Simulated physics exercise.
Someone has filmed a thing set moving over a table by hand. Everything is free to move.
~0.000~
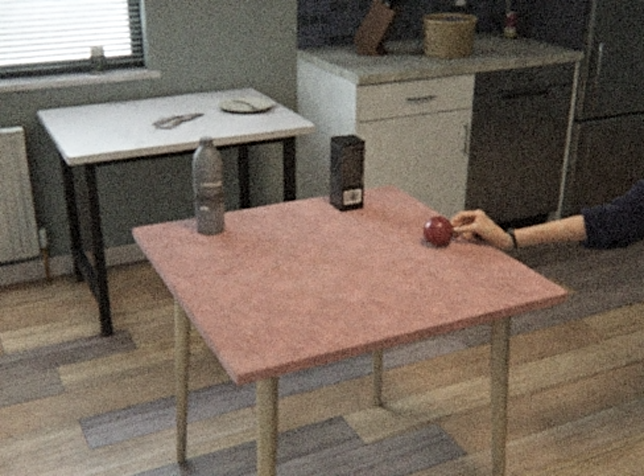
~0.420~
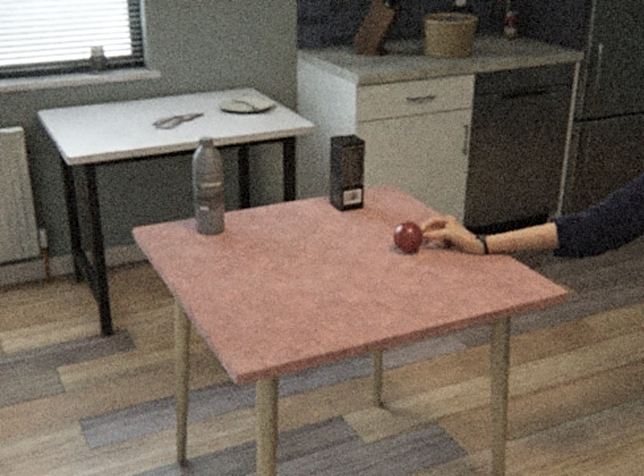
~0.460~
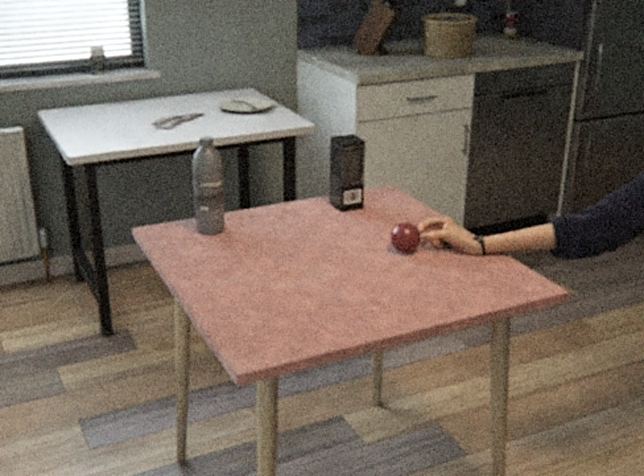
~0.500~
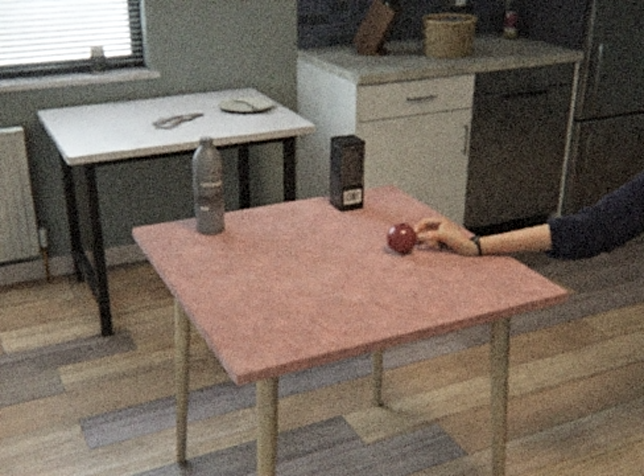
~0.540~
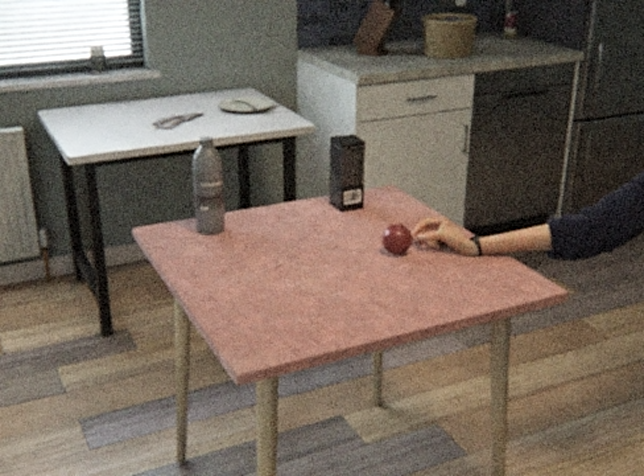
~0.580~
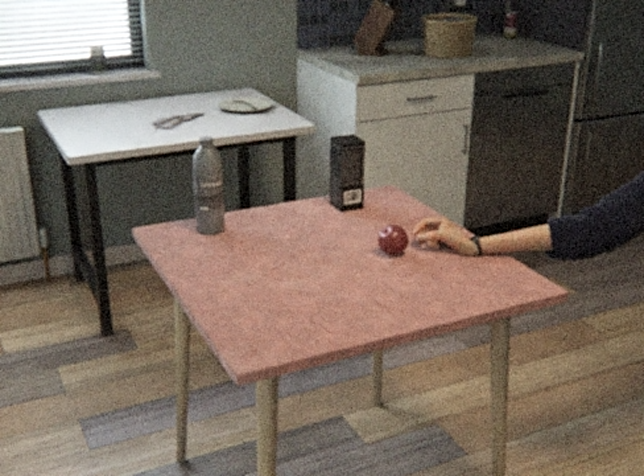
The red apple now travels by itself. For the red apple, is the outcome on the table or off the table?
The red apple remains on top.
After 0.68 s, red apple shifted about its own width near (384, 242).
After 0.88 s, red apple shifted about its own width near (372, 244).
In the end (1.4 s), moved from the start, red apple. At the end, from the last picture's camera, red apple near (368, 245).
